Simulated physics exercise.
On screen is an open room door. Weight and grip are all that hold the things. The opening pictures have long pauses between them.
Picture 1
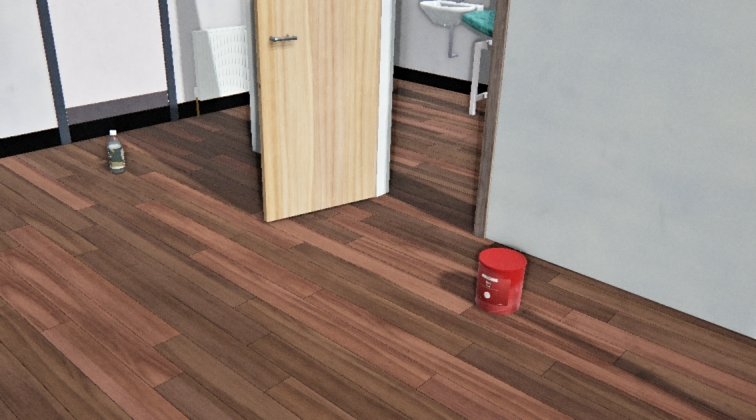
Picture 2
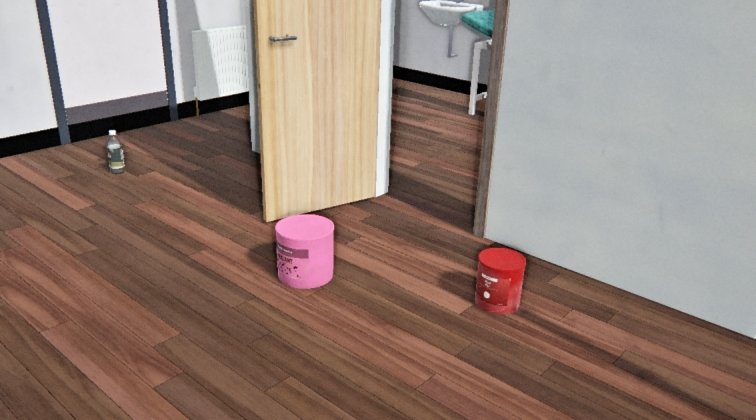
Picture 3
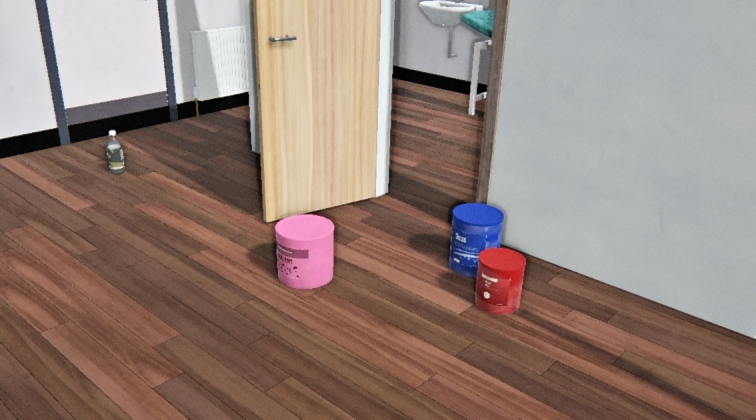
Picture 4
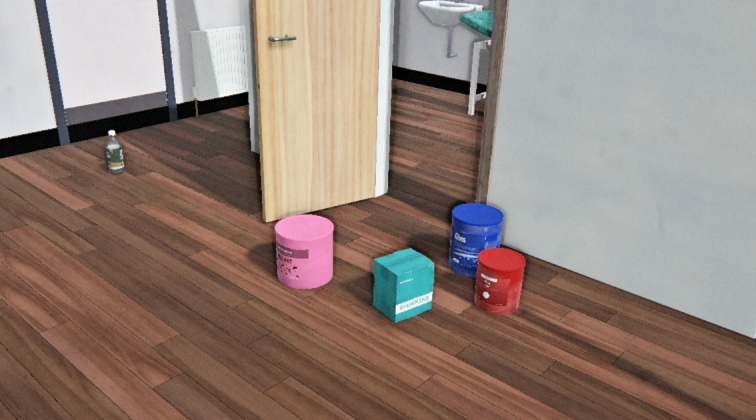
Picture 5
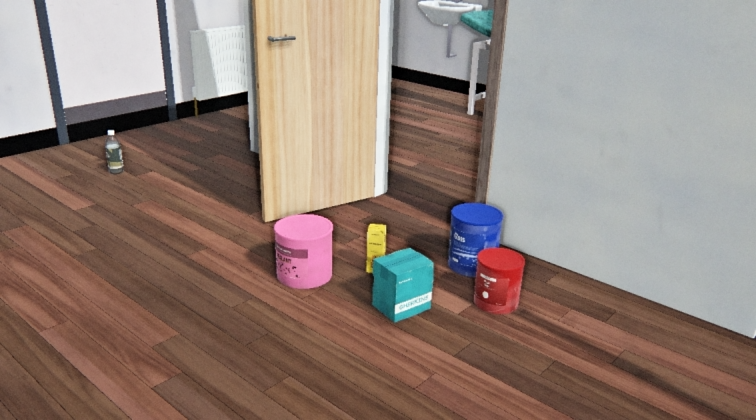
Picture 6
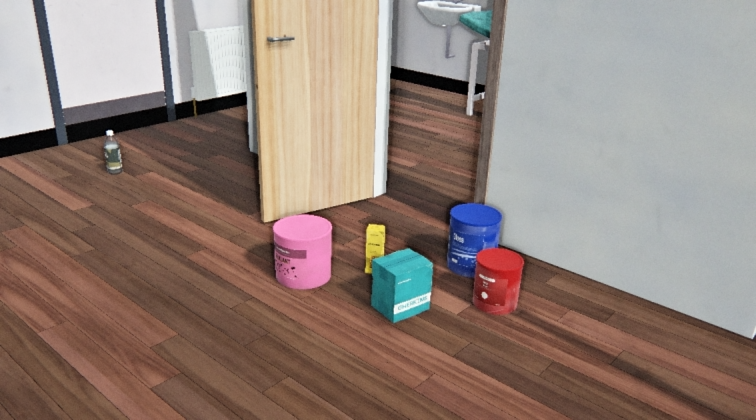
In a room with a wooden floor, a door stood wide open and still near a red pail while a pink pail, a blue pail, a turquoise parcel and a yellow carton appeared one after another.
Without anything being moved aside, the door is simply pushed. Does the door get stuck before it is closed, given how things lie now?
Most likely the doorway will end up sealed off.
Then, 0.80 s later than the last frame, door at 87°.
Then, 1.40 s later than the last frame, door at 62°.
Then, 2.00 s later than the last frame, door at 35°.
Then, 2.50 s later than the last frame, door at 12°.
When it is over, door at 0°; all 5 as before. End places, in pixels of the last picture, yellow carton near (375, 249).
